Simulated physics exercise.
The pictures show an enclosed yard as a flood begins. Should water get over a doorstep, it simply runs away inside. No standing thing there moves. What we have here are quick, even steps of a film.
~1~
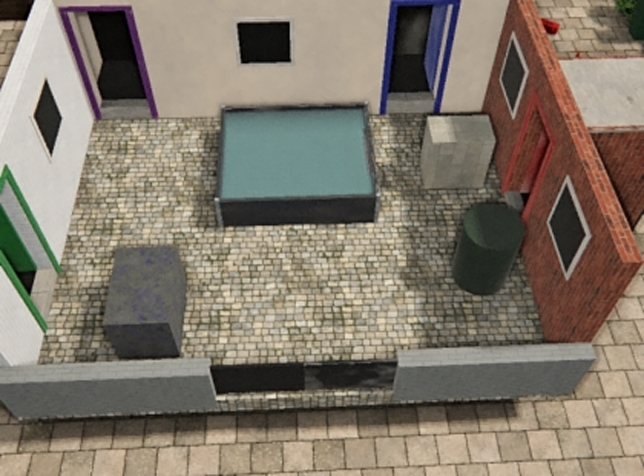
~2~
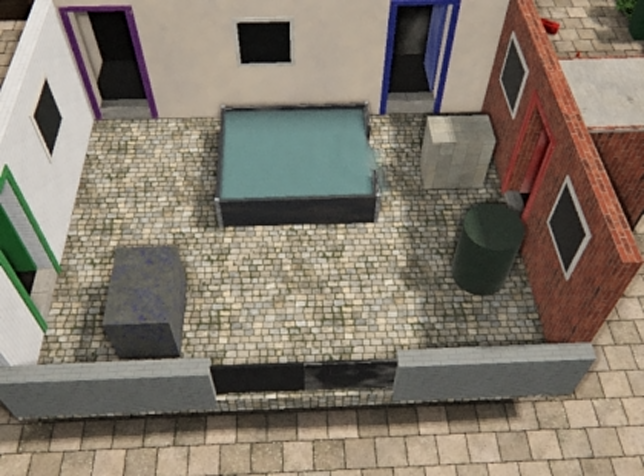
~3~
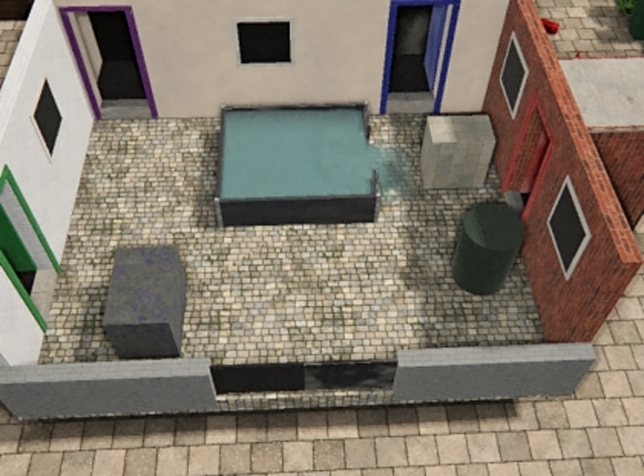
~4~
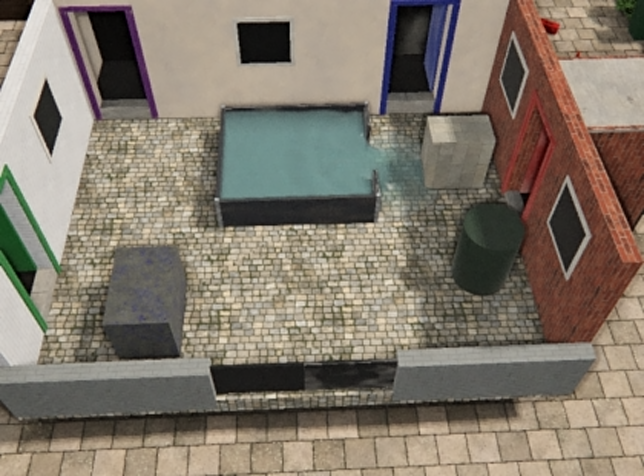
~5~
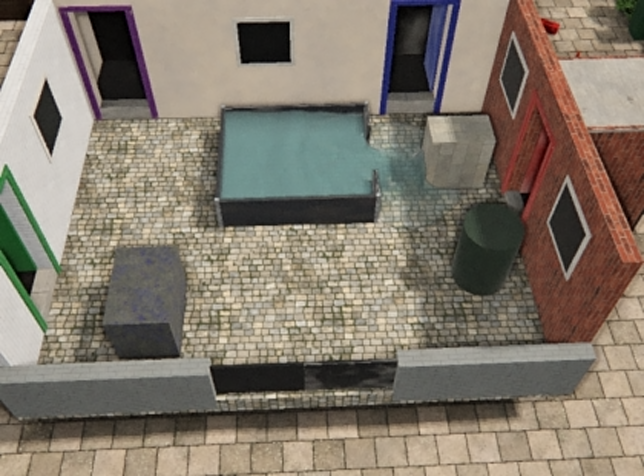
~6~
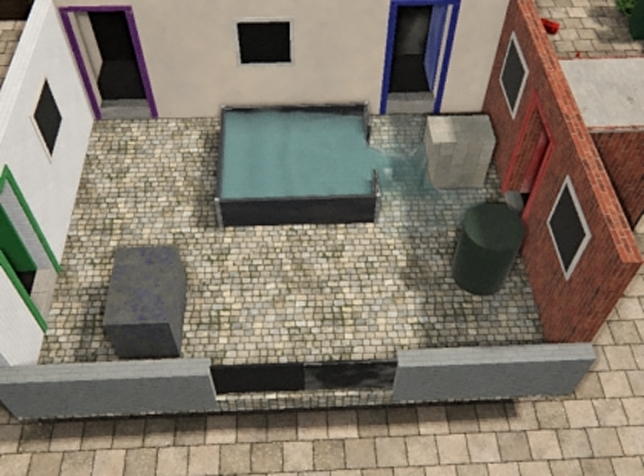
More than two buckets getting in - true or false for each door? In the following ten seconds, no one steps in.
Blue door: False; green door: False; purple door: False; red door: True.
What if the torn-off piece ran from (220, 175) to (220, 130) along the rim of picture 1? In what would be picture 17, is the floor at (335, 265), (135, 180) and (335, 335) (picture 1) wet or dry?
Log: Point 1 unreached; point 2 inundated; point 3 unreached.
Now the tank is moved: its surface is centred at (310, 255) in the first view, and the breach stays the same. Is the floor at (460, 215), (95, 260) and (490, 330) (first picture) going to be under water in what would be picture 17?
Hit, spared, hit.
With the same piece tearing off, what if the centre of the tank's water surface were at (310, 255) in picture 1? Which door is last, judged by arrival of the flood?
The purple door comes last.
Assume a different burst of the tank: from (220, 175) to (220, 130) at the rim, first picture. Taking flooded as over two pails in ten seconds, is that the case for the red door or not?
Check on red - it keeps within bounds.
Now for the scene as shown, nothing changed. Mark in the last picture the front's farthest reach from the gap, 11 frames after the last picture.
Somewhere about (543, 371).
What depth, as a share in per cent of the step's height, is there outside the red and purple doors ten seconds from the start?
Roughly 140 % and 10 %, respectively.
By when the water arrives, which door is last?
Answer - the door marked green.
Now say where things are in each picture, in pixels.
The first picture shows the tank at (297, 152) is whole and still.
In the second picture, the front is at a hidden place, out from the gap at (369, 166).
In the third picture, the front is at (403, 155), out from the gap at (369, 167).
In the fourth picture, water pours out at (369, 166) and has run to a hidden place.
In the fifth picture, the front is at a hidden place, out from the gap at (369, 166).
In the sixth picture, the front is at a hidden place, out from the gap at (369, 166).
A moment on, water covers 20 % of the floor; the blue door wet at the sill, nothing in, the green door not reached, the purple door not reached, the red door wet at the sill, nothing in.
Next, water covers 30 % of the floor; the blue door wet at the sill, nothing in, the green door not reached, the purple door not reached, the red door under two buckets in.
Then, water covers 40 % of the floor; the blue door wet at the sill, nothing in, the green door not reached, the purple door not reached, the red door over two buckets in.
Later, water covers 60 % of the floor; the blue door wet at the sill, nothing in, the green door not reached, the purple door wet at the sill, nothing in, the red door far over two buckets in.
In the end, water covers 95 % of the floor; the blue door wet at the sill, nothing in, the green door wet at the sill, nothing in, the purple door wet at the sill, nothing in, the red door far over two buckets in.
